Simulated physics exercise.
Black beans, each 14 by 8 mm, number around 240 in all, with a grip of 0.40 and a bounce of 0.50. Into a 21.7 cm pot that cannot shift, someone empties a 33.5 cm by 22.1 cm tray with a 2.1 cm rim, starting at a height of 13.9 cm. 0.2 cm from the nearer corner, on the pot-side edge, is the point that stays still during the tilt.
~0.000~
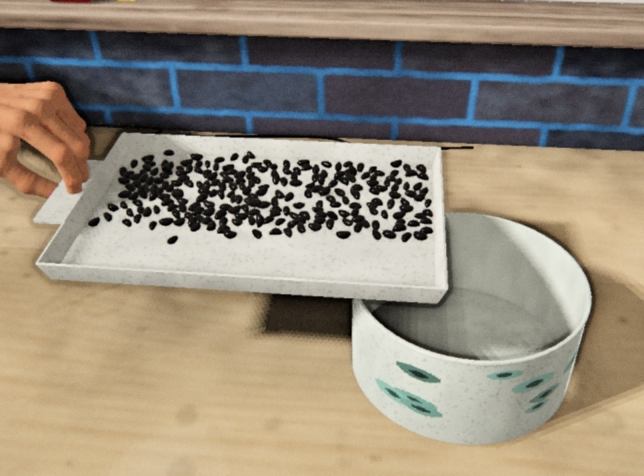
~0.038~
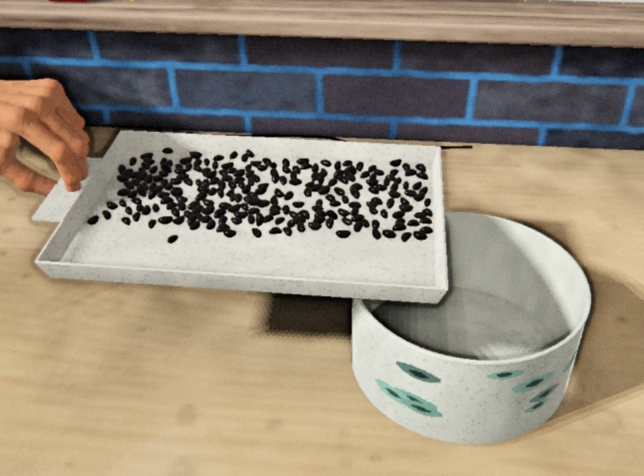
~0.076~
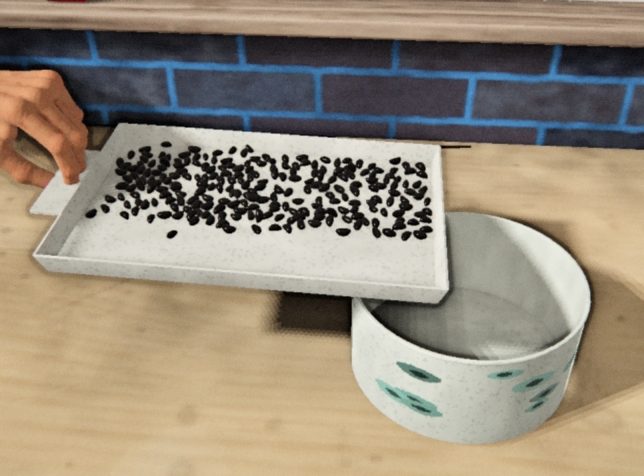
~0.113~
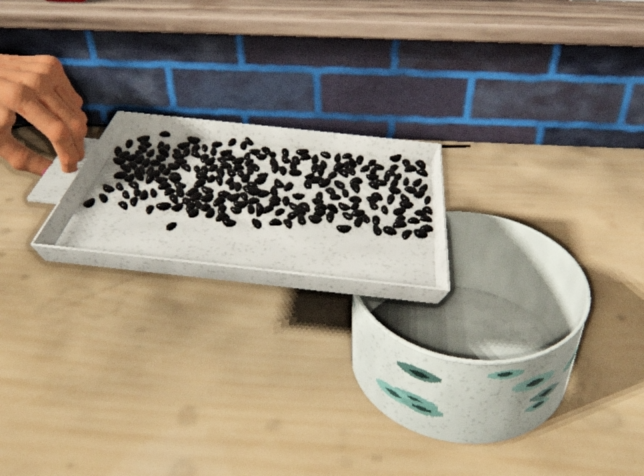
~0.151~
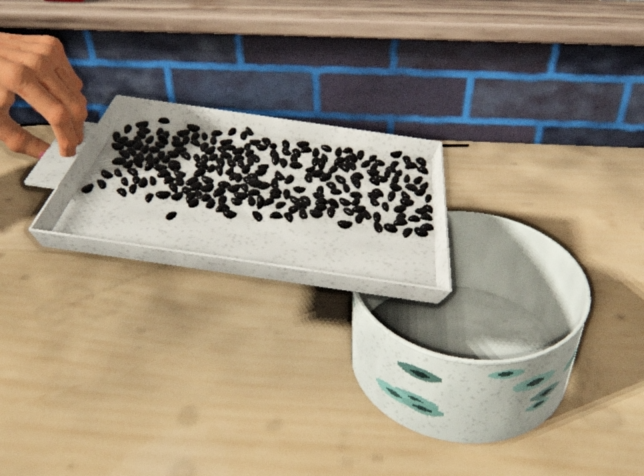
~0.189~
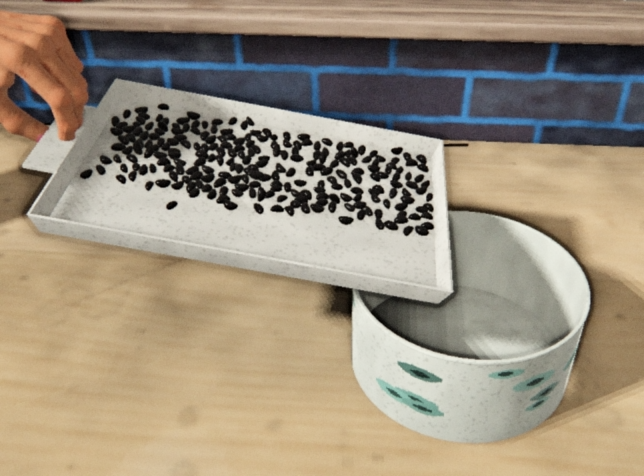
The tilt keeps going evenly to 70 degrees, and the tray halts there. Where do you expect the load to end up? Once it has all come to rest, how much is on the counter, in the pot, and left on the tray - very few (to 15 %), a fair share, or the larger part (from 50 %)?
After it settles. Counter - very few, pot - the larger part, tray - a fair share.
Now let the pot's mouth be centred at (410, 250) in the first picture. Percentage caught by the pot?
It would come to around 25 percent.
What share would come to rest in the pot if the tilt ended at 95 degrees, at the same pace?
95 percent.
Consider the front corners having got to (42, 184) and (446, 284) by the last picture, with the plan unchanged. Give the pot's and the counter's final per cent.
Per cent by place - pot 50, counter 35.
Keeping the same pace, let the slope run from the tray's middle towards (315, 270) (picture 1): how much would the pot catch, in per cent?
I'd say close to 25 %.
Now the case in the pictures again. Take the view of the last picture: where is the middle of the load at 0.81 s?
Near pixel (453, 212).
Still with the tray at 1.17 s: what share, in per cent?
Close to 35 in a hundred parts of the load.
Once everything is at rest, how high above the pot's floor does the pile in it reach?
Some 2.0 cm up.
After 0.56 s, tilt 39 degrees; the tray holds 100 %, the pot 0 %.
Then, at 0.81 s, tilt 58 degrees; the tray holds 95 %, the pot 0 %.
After 1.17 s, tilt 70 degrees; the tray holds 35 %, the pot 55 %.
By 2.3 s all is still; counter 5 %, pot 70 %, tray 30 %.
